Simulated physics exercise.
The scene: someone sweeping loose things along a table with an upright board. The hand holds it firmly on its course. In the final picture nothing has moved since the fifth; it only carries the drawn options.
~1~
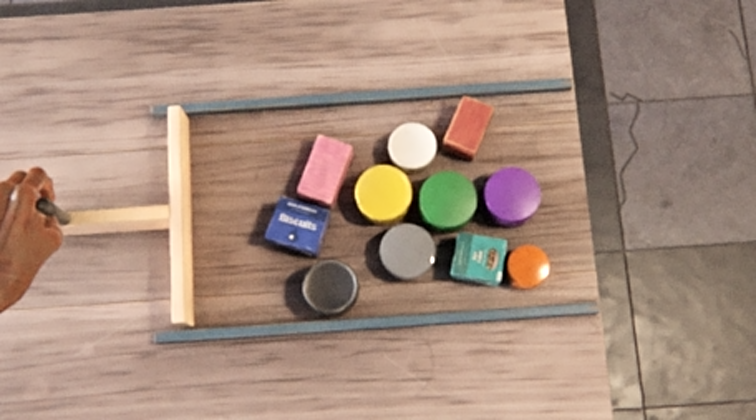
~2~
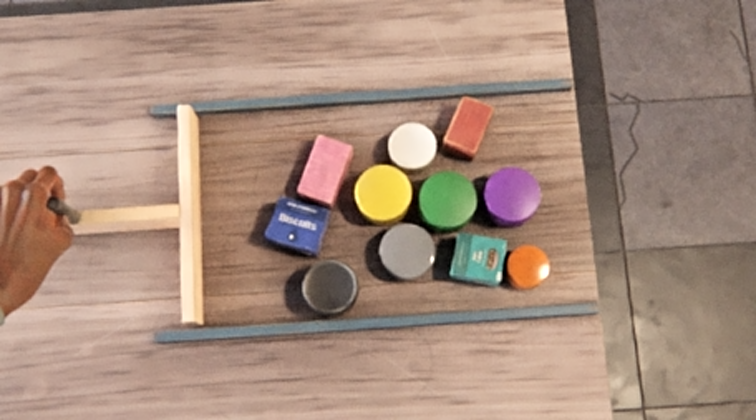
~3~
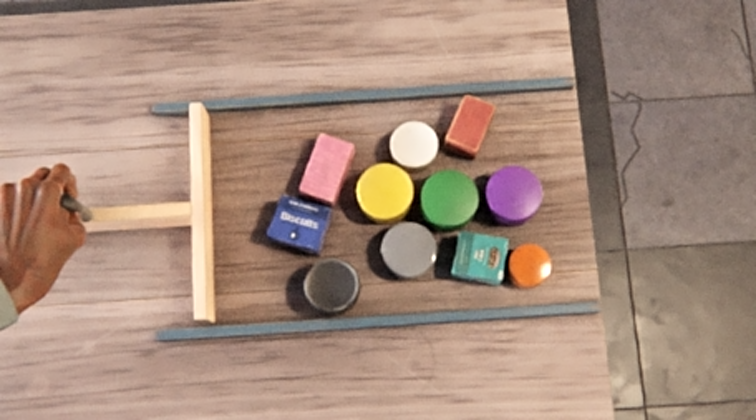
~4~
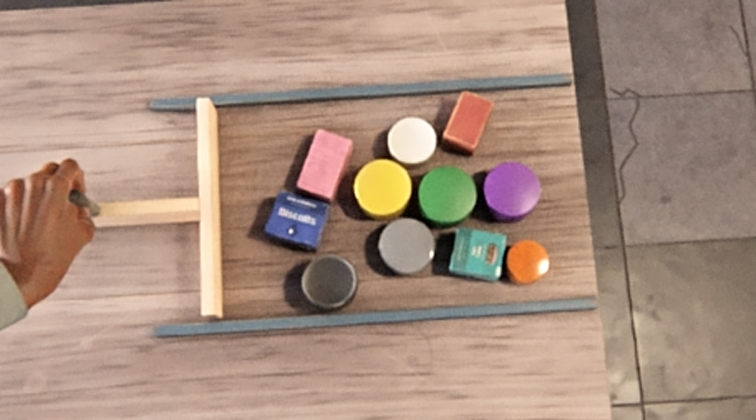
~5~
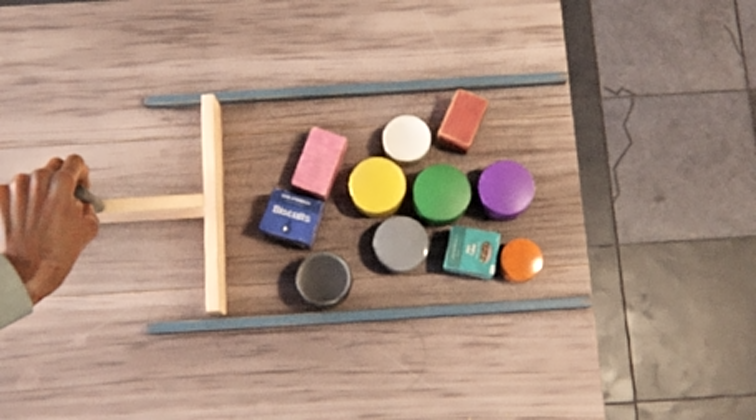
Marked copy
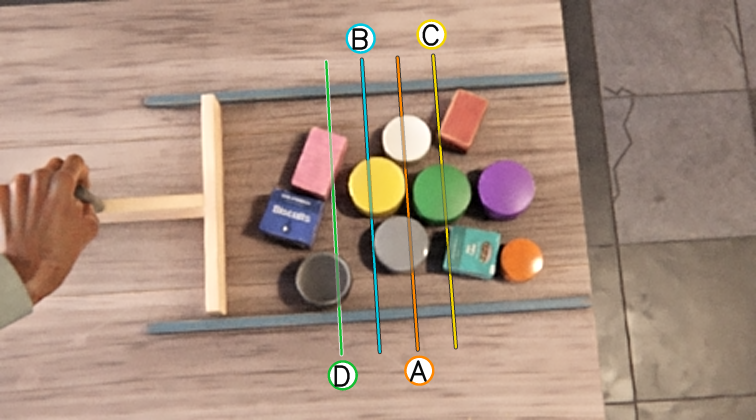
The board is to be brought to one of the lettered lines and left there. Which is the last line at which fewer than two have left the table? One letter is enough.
It can go as far as A.
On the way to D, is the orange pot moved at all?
By then, no.
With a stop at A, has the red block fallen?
No.
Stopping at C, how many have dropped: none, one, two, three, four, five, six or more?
Two.
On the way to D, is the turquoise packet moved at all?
By then, no.
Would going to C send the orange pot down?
By then, yes.
On the copy, A at (407, 199); B at (371, 201); C at (444, 197); D at (334, 203).
On A. First, board (281, 196); blue packet (317, 221); orange pot (520, 262).
Then, board (351, 192); orange pot (536, 262); purple tin (528, 196).
Finally, board (403, 189); orange pot (584, 273); purple tin (566, 214); none fallen.
By contrast, B is within the limit but short; C drops two; D is within the limit but short.
